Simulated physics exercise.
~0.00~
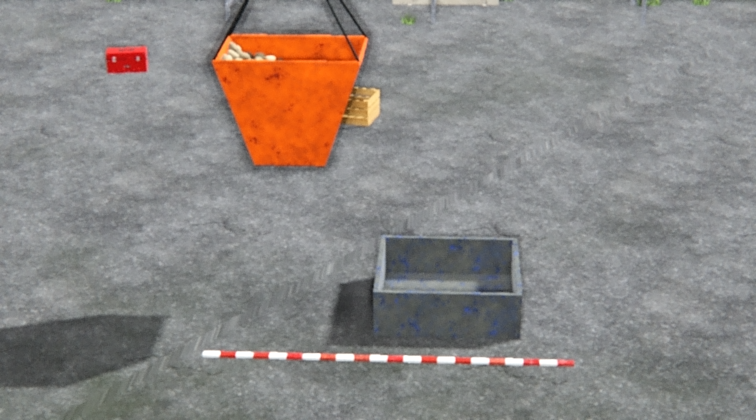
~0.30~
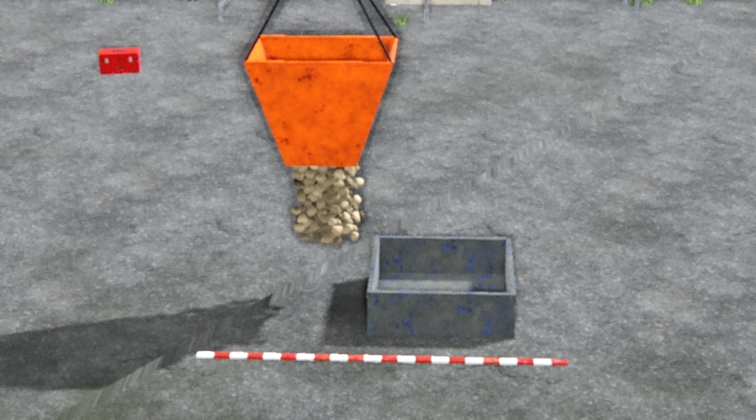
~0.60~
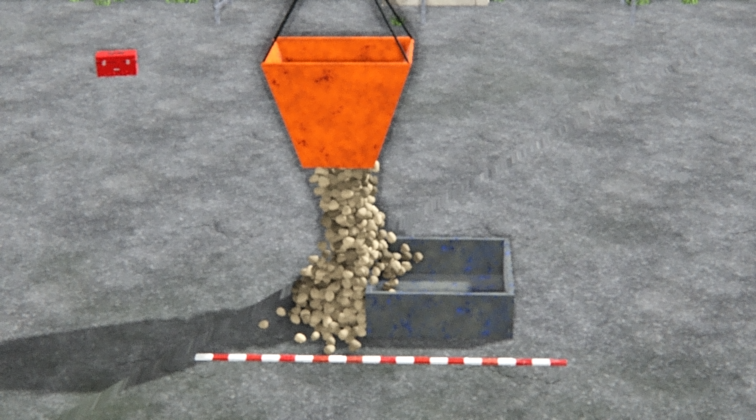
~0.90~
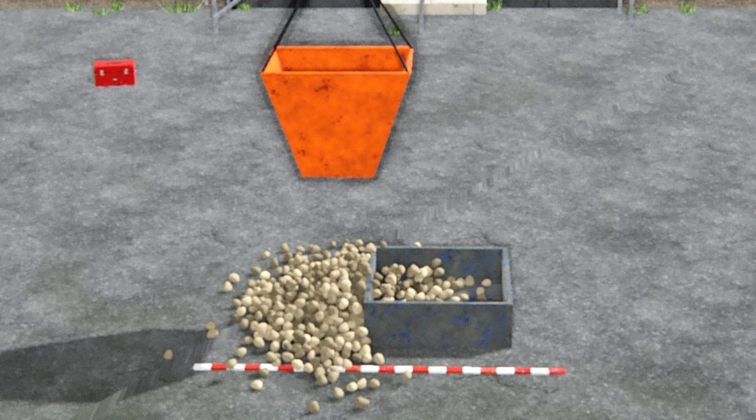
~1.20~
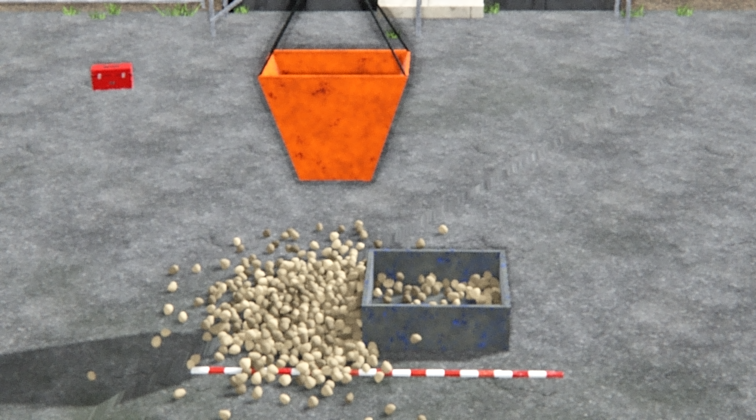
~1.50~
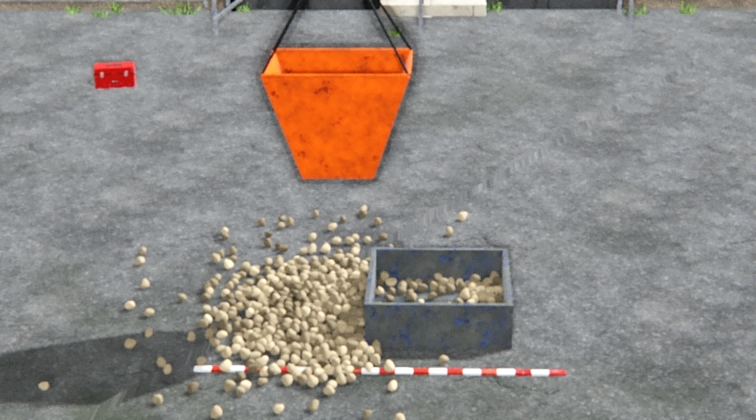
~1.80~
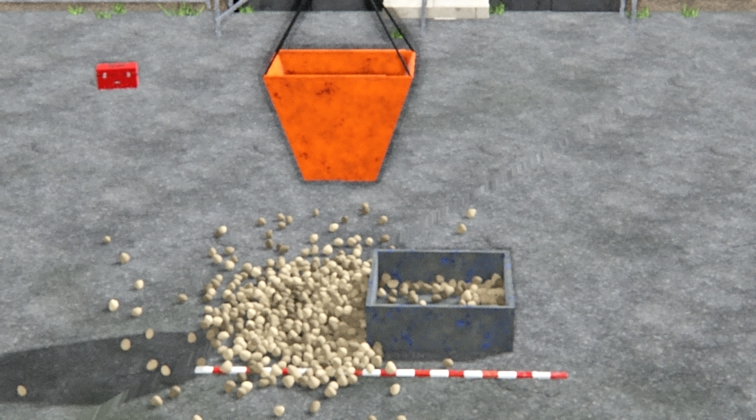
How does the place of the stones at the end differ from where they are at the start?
At the start the stones are up inside the hanging orange skip. By the end they are down below it, mostly spread over the ground to the left of the dark bin, with some inside the bin and a few beyond it.
In this clip, an orange skip hanging from dark cables moves right over grey ground and drops pale round stones from its bottom beside a dark open bin. Most end up heaped and scattered left of the bin, with a smaller share inside and a few beyond it.
